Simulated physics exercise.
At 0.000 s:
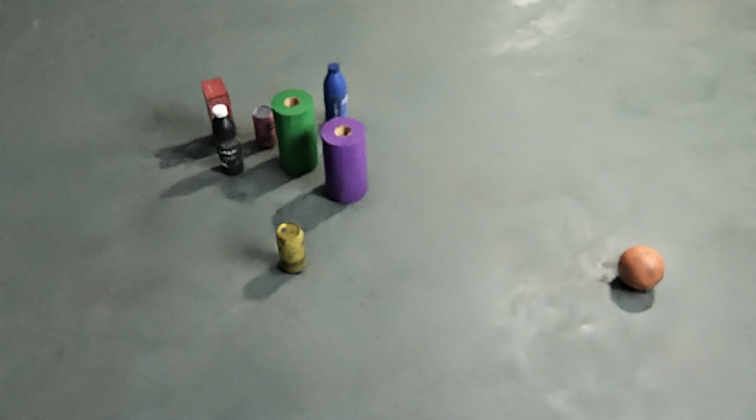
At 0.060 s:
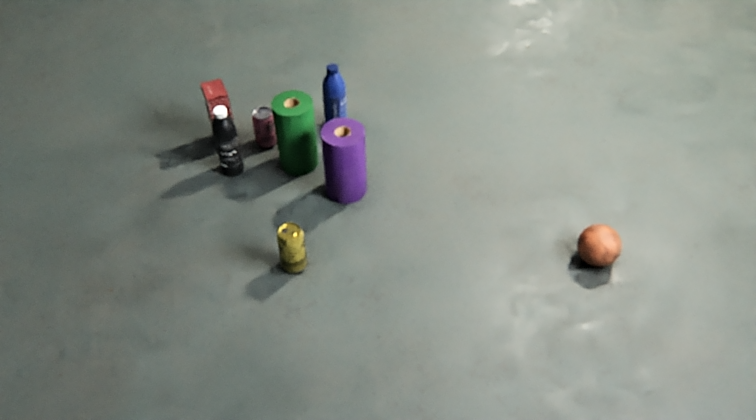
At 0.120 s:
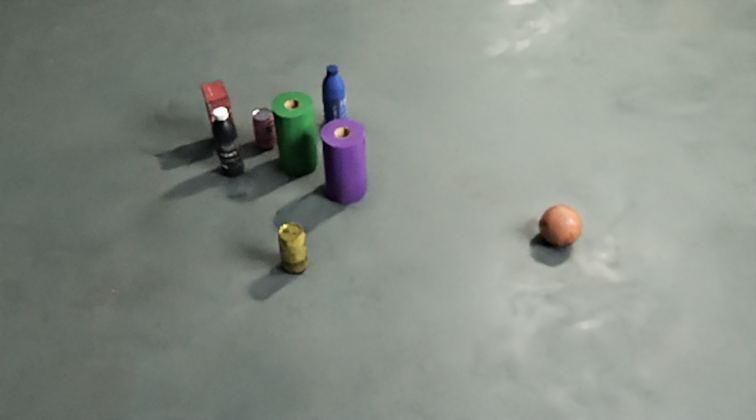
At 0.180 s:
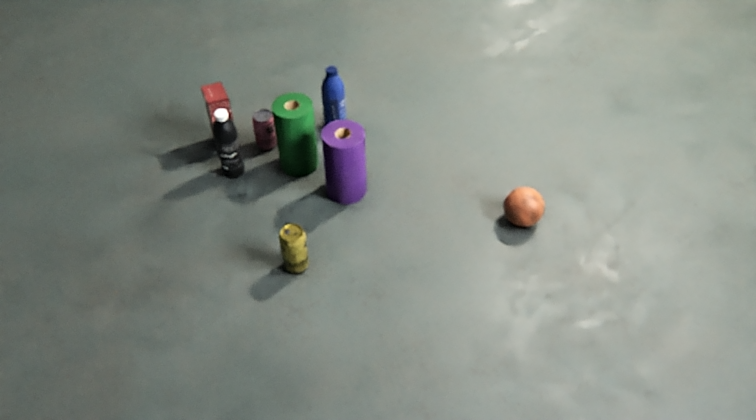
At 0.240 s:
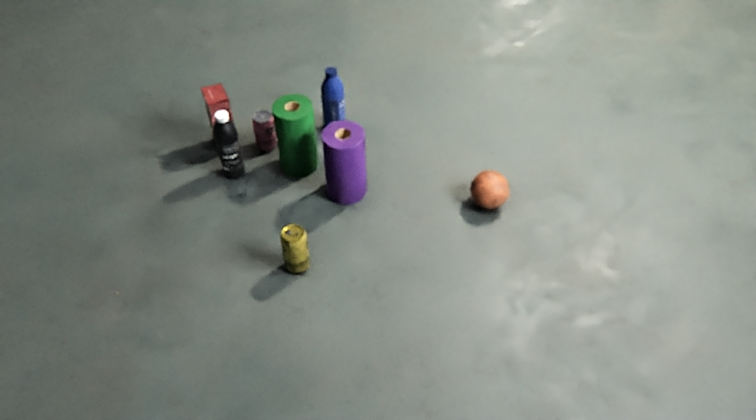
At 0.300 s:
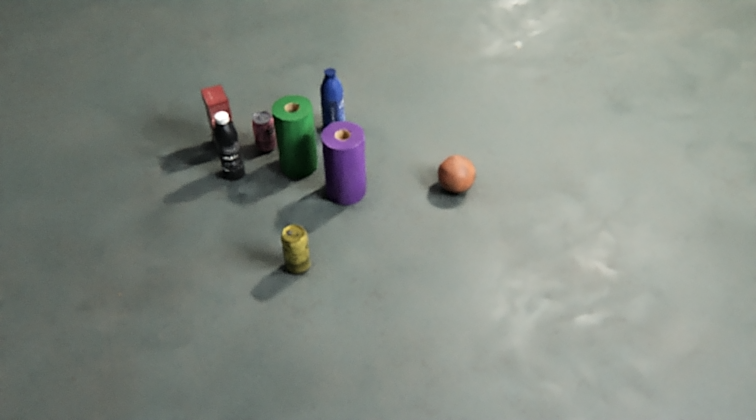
On a grey floor, an orange ball rolls leftward from the right, nearing standing bottles, cans, a red carton and coloured rolls.
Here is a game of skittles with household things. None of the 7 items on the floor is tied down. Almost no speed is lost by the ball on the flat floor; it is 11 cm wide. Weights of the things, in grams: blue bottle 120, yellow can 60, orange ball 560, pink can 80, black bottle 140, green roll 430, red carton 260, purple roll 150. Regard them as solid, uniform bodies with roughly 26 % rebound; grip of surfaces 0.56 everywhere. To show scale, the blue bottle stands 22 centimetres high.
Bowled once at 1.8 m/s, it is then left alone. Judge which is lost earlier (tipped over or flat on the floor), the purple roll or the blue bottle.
I would say the latter one.
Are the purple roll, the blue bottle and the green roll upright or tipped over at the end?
Well, the purple roll holds steady, the blue bottle tumbles down, and the green roll holds steady.
After 0.80 s, ball has run 122 cm; orange ball near (285, 85); blue bottle 52° off upright near (241, 72).
After 1.90 s, blue bottle on its side near (194, 98).
After 3.20 s, blue bottle on its side near (185, 102).
In the end (4.0 s), toppled on the floor, blue bottle; the other 6 under 8 cm from the start. At the end, from the last picture's camera, purple roll near (345, 164), blue bottle near (183, 103). Purple roll was never lost; blue bottle went at 0.76 s.
